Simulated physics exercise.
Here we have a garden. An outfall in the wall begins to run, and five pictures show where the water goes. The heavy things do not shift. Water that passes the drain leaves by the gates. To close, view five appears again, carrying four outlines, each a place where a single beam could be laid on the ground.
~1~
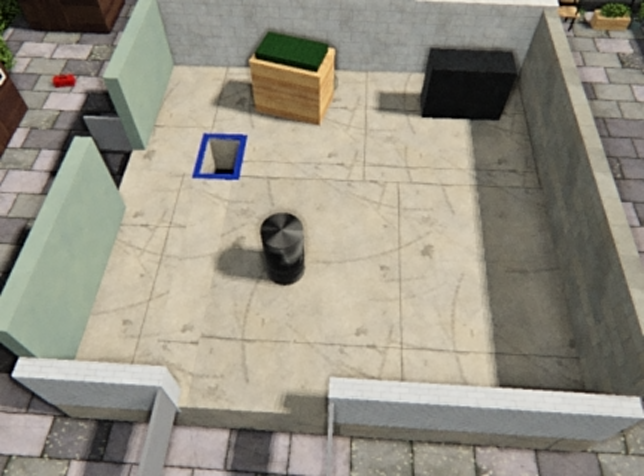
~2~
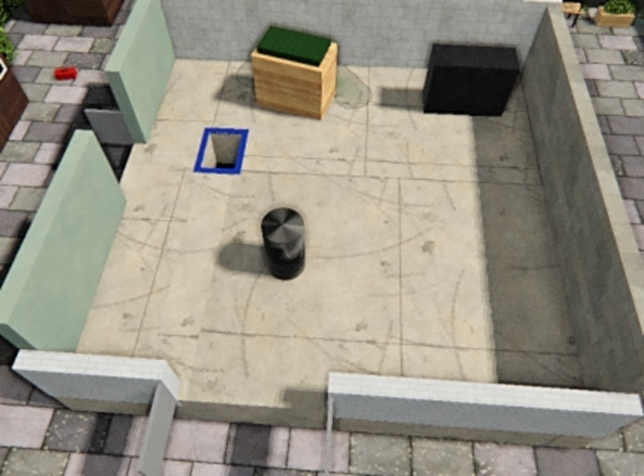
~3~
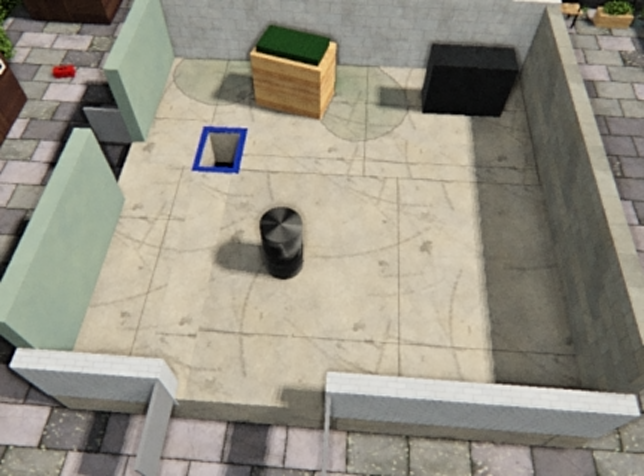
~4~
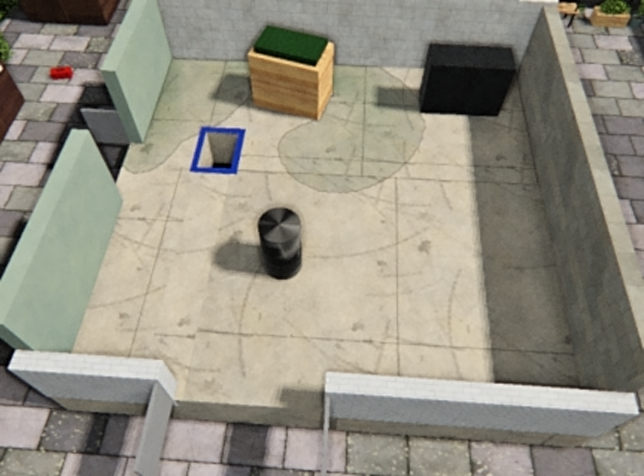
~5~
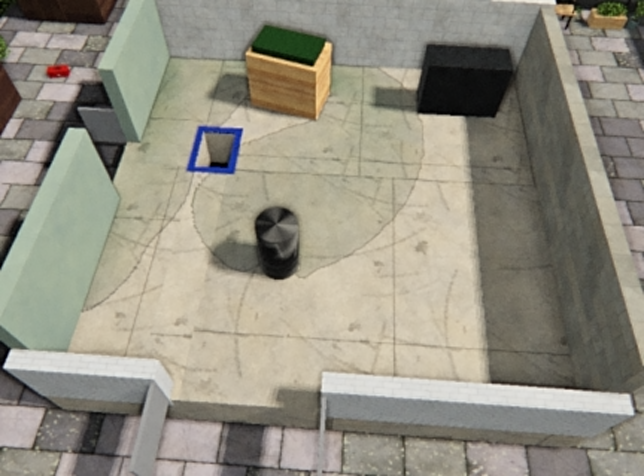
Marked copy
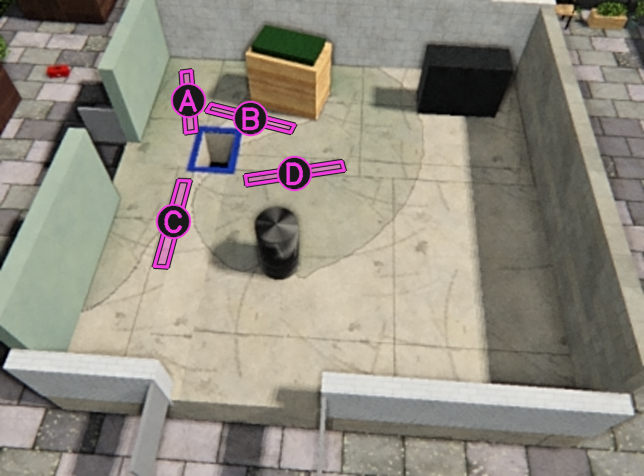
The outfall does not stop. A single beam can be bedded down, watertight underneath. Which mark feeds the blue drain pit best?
I would pick position A.
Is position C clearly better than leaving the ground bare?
No, it changes little.
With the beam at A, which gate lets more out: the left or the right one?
More leaves on the right.
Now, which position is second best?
That would be D.
On the marked copy, A from (186, 71) to (191, 132); B from (208, 107) to (292, 128); C from (160, 266) to (184, 180); D from (246, 180) to (342, 165).
Choosing A, about 34 % of the stream runs into the blue drain pit, about 61 % out by the gates.
Choosing B, about 3 % of the stream runs into the blue drain pit, about 94 % out by the gates.
Choosing C, about 3 % of the stream runs into the blue drain pit, about 94 % out by the gates.
Choosing D, about 13 % of the stream runs into the blue drain pit, about 82 % out by the gates.
